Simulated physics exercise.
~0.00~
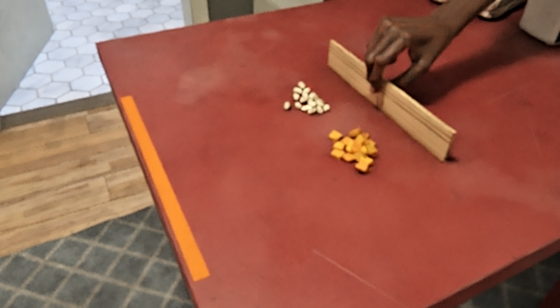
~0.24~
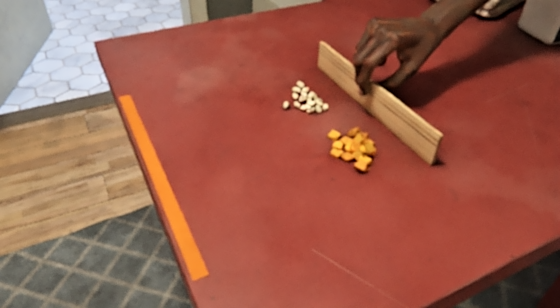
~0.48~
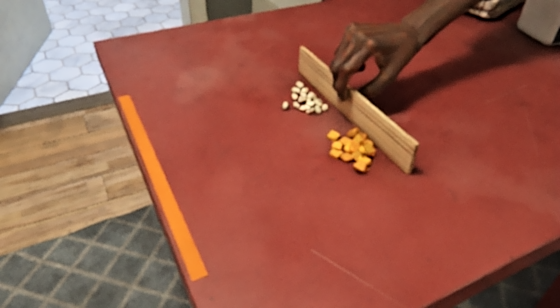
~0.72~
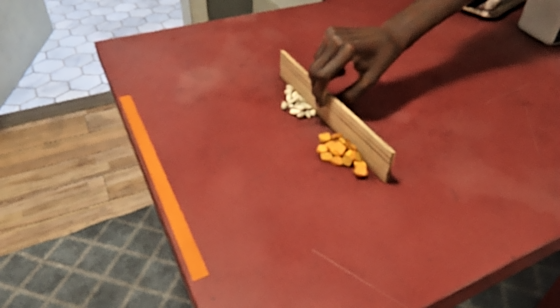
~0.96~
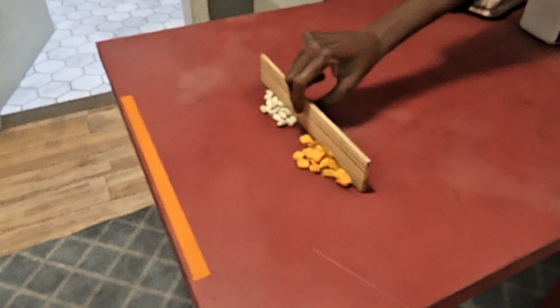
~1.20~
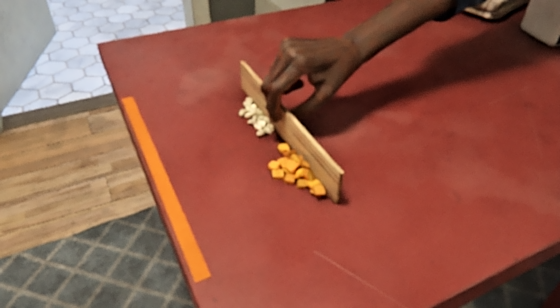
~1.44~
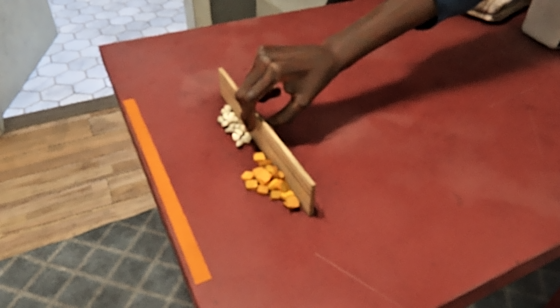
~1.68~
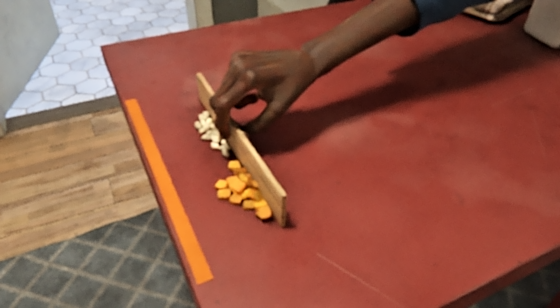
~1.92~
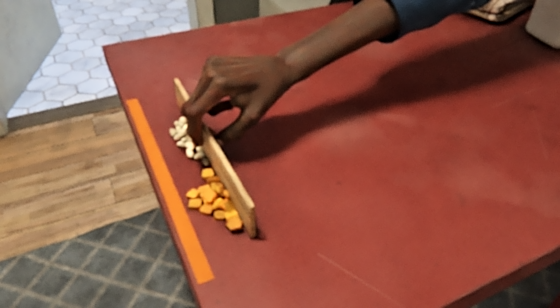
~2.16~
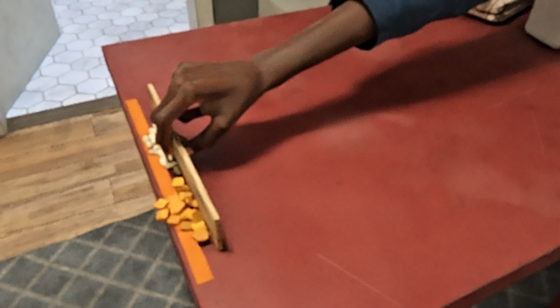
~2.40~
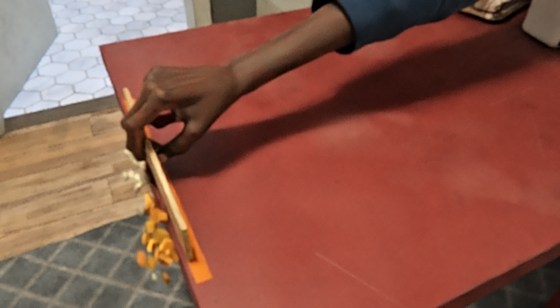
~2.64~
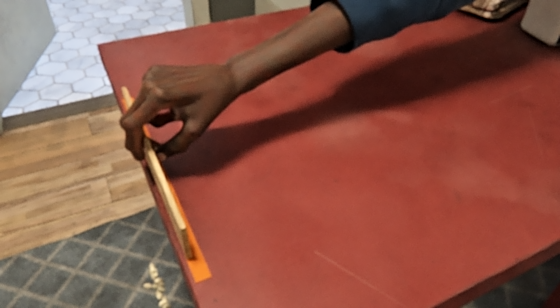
A hand slides a wooden strip left across a red table, pushing two small piles off the edge.
